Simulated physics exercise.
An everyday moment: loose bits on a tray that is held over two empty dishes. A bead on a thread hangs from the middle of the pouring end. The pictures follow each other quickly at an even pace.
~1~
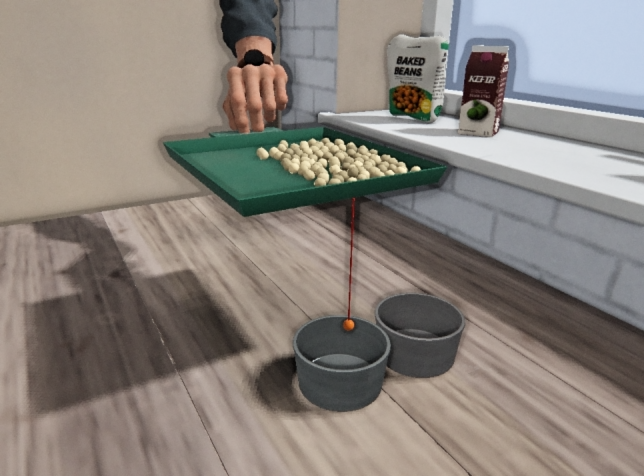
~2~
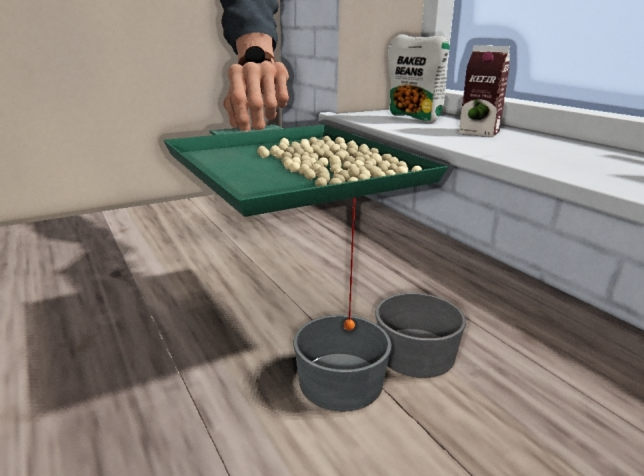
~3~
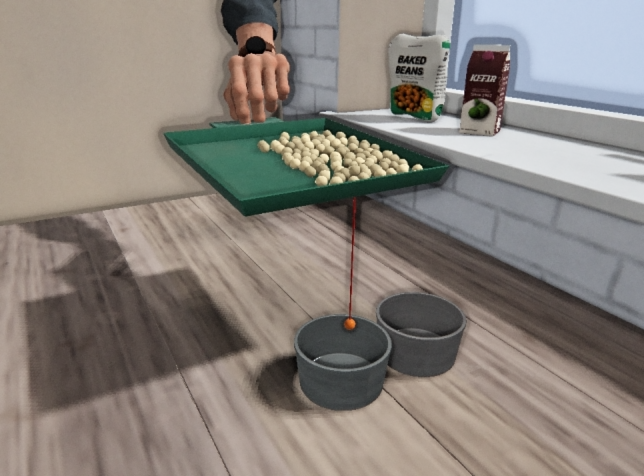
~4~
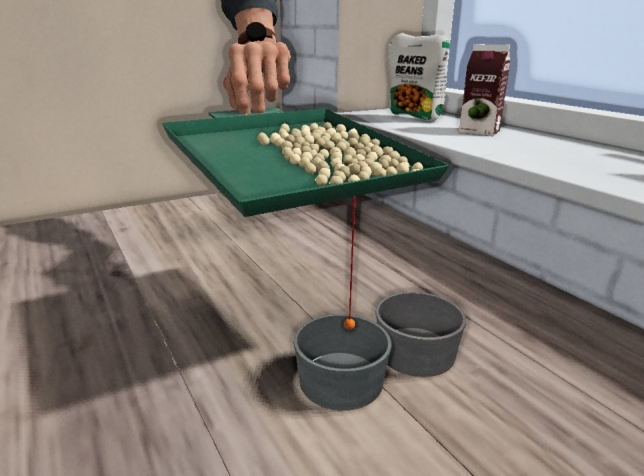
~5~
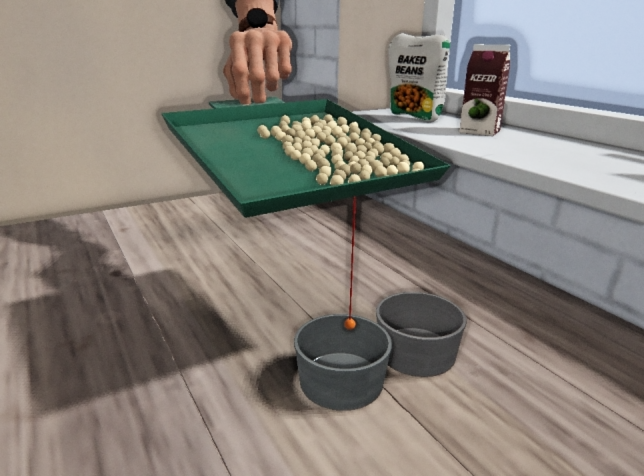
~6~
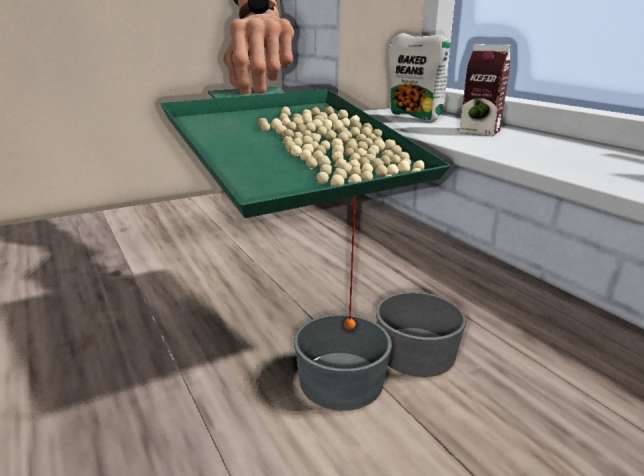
To begin with, a hand holds a green tray of pale round nuts almost level above two empty grey dishes, an orange bead hanging on a red thread beneath it. The hand then slowly raises the back of the tray, tilting it slightly, while the nuts stay bunched together and the dishes remain empty.
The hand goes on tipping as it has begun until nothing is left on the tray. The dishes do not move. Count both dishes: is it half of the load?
Together they catch under half.
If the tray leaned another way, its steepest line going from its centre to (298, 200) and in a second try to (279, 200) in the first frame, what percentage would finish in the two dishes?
The first gives 0 %, the second 0 %.
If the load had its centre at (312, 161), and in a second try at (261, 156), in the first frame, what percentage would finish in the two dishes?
The first gives 0 %, the second 0 %.
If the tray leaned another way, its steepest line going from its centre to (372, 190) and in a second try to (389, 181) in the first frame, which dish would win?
First the right-hand dish, then right.
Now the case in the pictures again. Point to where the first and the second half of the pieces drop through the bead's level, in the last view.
The first part at (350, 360); the rest at (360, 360).
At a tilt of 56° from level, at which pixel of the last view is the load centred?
At about (368, 155).
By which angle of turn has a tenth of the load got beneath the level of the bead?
At some 90 degrees.
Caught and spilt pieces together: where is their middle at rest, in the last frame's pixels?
At about (360, 465).
Just after the last frame, tray tipped steeply; every one on the tray.
A moment on, tray tipped right over; roughly a quarter on the tray; just a few in the left dish; roughly a third outside both; roughly half in the air.
Further on, tray tipped past a quarter turn; just a few in the left dish; almost all outside both.
When it is over, tray tipped past a quarter turn; just a few in the left dish; not one in the right dish; almost all outside both.
